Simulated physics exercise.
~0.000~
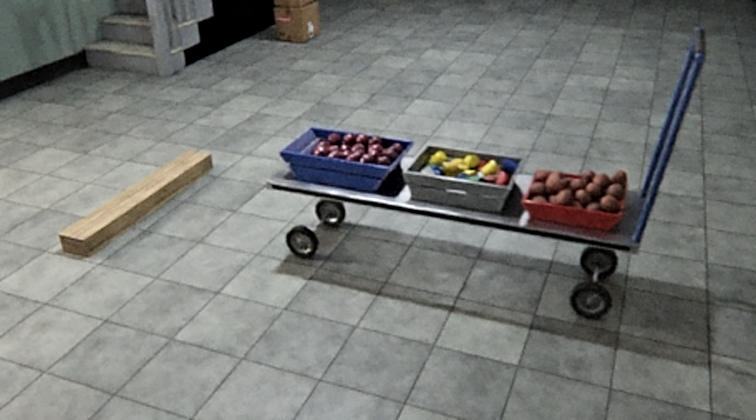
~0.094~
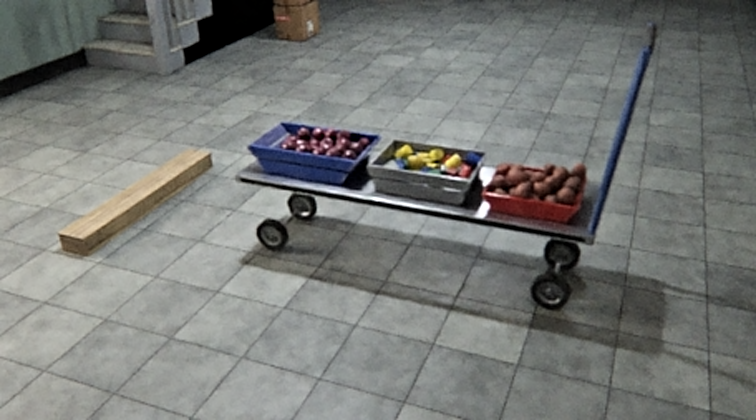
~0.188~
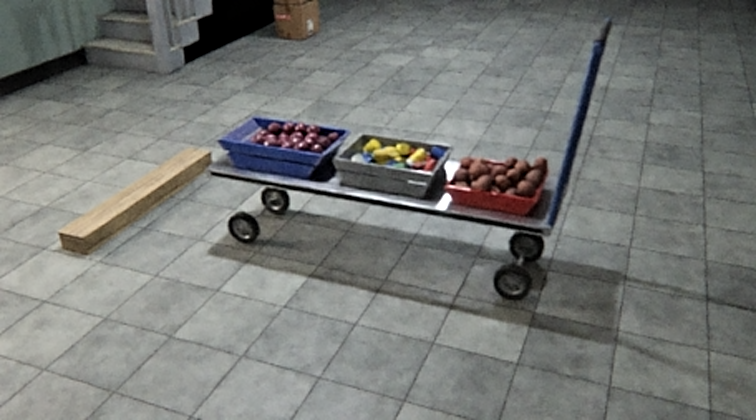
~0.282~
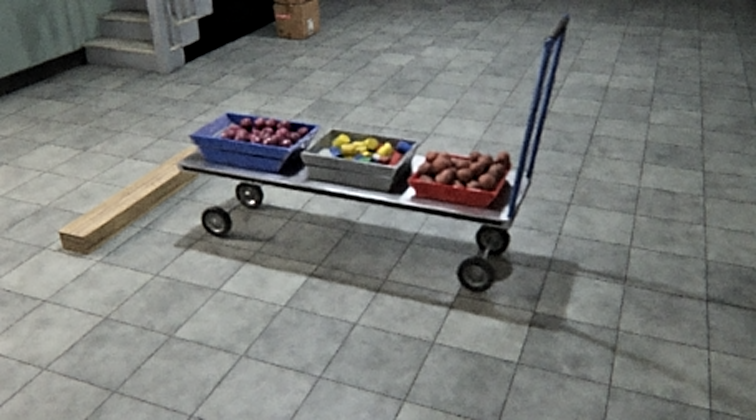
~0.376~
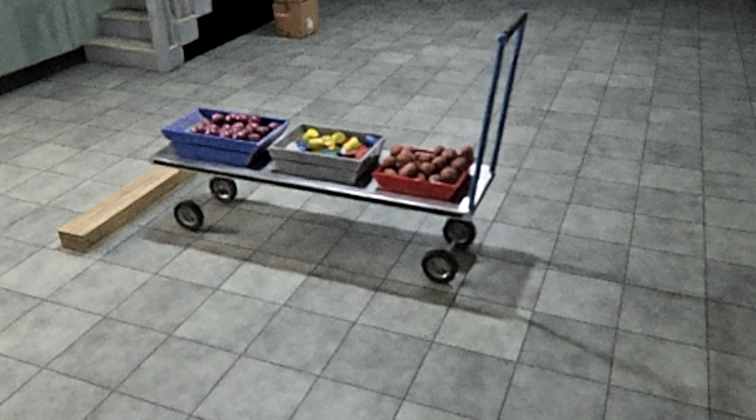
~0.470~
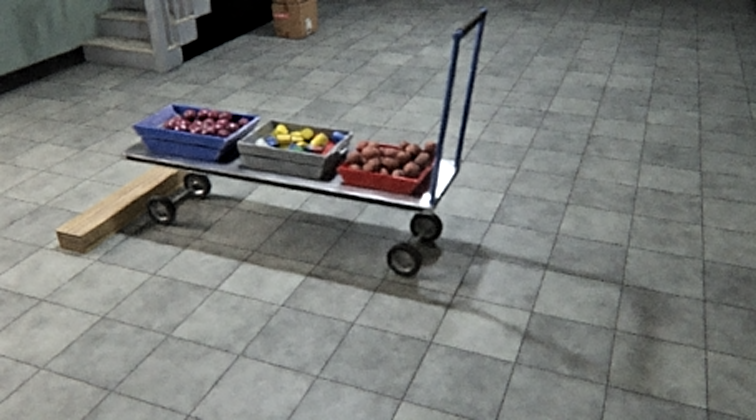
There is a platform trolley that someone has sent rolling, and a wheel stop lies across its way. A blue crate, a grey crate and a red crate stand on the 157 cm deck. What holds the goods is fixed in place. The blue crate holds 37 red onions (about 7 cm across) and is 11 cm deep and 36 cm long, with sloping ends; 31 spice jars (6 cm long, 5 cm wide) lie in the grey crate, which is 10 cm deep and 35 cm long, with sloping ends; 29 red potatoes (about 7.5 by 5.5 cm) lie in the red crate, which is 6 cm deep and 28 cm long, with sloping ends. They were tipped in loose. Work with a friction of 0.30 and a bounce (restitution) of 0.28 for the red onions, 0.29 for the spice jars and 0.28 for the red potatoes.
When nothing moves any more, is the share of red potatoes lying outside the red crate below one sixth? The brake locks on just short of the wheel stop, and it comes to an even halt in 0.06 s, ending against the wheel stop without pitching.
Spillage goes beyond one sixth.
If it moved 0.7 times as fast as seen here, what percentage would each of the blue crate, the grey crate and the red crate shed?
Blue crate 0, grey crate 0, red crate 10 per cent.
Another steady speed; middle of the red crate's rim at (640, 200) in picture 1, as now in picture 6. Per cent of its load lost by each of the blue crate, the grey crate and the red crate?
In that case you'd see blue crate at 20, grey crate at 0 and red crate at 40 percent.
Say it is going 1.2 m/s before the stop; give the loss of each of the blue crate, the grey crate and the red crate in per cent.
Blue crate 0 %, grey crate 0 %, red crate 10 %.
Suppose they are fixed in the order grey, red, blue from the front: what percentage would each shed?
With that order the blue crate sheds 10 per cent of its load, the grey crate 0 per cent, and the red crate 30 per cent.
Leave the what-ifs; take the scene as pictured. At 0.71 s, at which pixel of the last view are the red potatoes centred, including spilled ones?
(352, 153).
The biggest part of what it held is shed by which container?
The red crate is the one.
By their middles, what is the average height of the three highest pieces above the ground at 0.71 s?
60 cm.
After 0.49 s, braking starts.
After 0.59 s, the blue crate has all 37, the grey crate has all 31 and the red crate is down by 1 of 29.
After 0.71 s, the blue crate is down by 2 of 37, the grey crate has all 31 and the red crate is down by 5 of 29.
After 0.94 s, the blue crate is down by 3 of 37, the grey crate has all 31 and the red crate is down by 7 of 29.
Final count (at 1.45 s), the blue crate is down by 3 of 37, the grey crate has all 31 and the red crate is down by 8 of 29. Asked share, 8 of 29, 28 per cent.
